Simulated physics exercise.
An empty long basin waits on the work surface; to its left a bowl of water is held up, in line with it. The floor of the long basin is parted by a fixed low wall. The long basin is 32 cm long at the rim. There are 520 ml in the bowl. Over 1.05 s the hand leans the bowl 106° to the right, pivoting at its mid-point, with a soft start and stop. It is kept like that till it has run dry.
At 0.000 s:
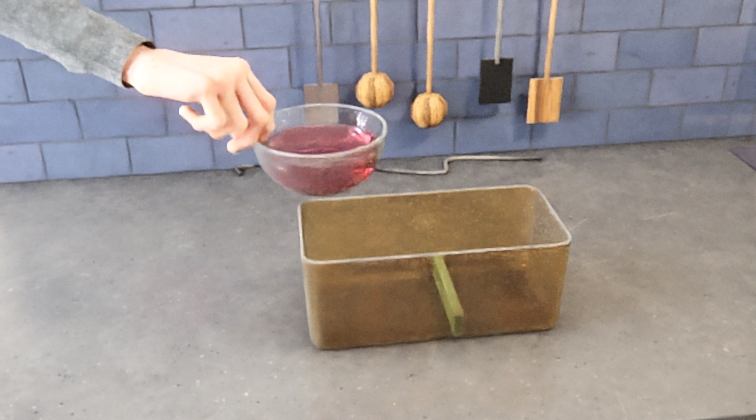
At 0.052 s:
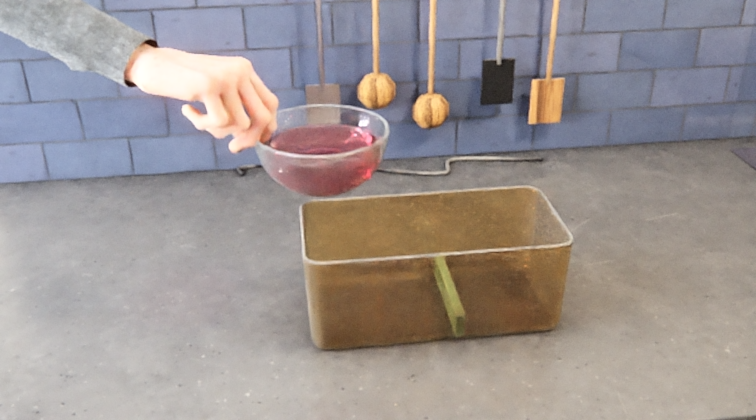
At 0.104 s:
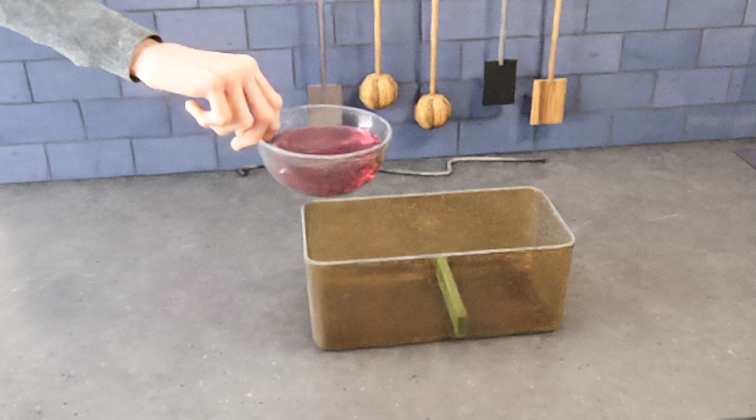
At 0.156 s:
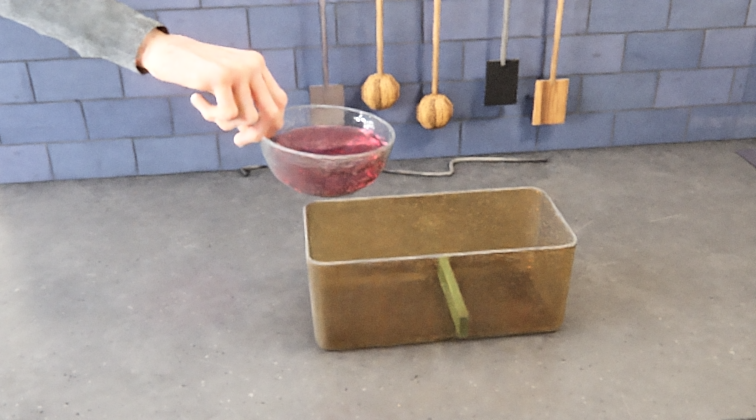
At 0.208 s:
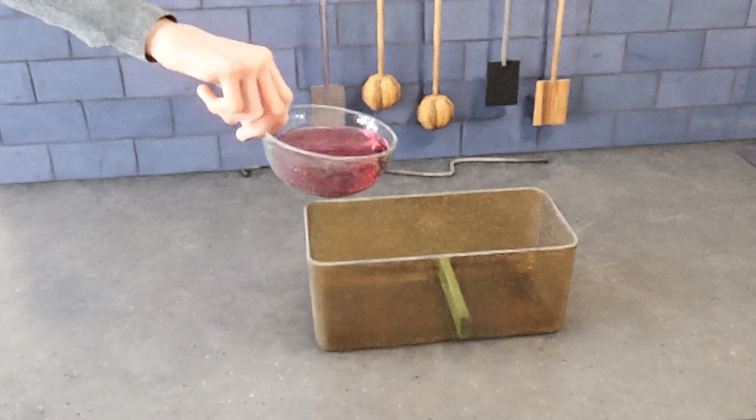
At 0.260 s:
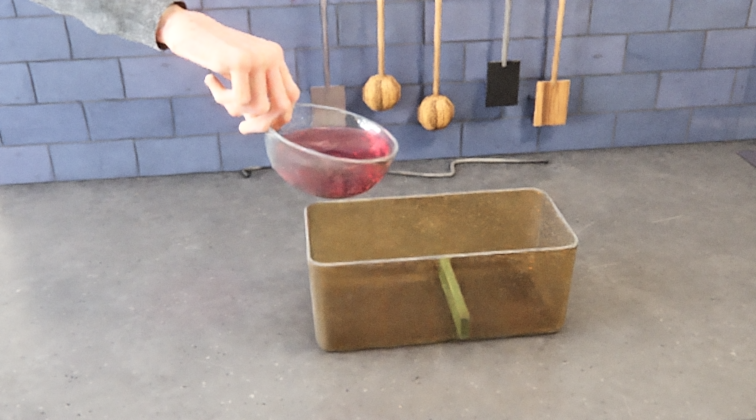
On a grey work surface before a blue tiled wall, a hand holds a clear bowl of reddish liquid above and left of an empty long basin with a green divider, then leans the bowl slightly to the right.
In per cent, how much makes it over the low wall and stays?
About 10 per cent.
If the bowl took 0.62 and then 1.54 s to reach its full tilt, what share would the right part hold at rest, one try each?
First 15, then 15 per cent.
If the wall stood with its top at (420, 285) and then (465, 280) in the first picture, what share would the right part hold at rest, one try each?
First 55, then 10 per cent.
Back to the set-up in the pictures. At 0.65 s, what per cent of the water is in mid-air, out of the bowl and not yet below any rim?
About 32 per cent.
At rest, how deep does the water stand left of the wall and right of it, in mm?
Some 18 mm on the left and 2 mm on the right.
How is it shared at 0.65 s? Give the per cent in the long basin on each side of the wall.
Some 32 per cent left and 1 right.
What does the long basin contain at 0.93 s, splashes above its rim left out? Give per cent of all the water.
About 96 per cent.
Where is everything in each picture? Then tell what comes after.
The first picture shows tilt 0°; pouring edge (386, 126); surface from (259, 148) to (380, 140); the long basin's rim runs from (301, 232) to (554, 213); the wall's top is at (447, 283).
The second picture shows tilt 1°; pouring edge (388, 127); surface from (261, 147) to (382, 141).
The third picture shows tilt 3°; pouring edge (390, 130); surface from (263, 147) to (384, 142).
The fourth picture shows tilt 6°; pouring edge (393, 133); surface from (266, 147) to (387, 143).
The fifth picture shows tilt 10°; pouring edge (395, 139); surface from (268, 147) to (389, 144).
The sixth picture shows tilt 15°; pouring edge (396, 145); surface from (271, 148) to (392, 145).
By 0.65 s the tilt is 72° and 35 per cent is still to pour, 31 is left of the wall and 1 right of it.
By 0.93 s the tilt is 103° and 1 per cent is still to pour, 90 is left of the wall and 7 right of it.
By 1.23 s the tilt is 106° and 0 per cent is still to pour, 89 is left of the wall and 10 right of it.
By 1.55 s the tilt is 106° and 0 per cent is still to pour, 89 is left of the wall and 10 right of it.
At rest 89 per cent lies left of the wall, 10 right of it and 1 outside.
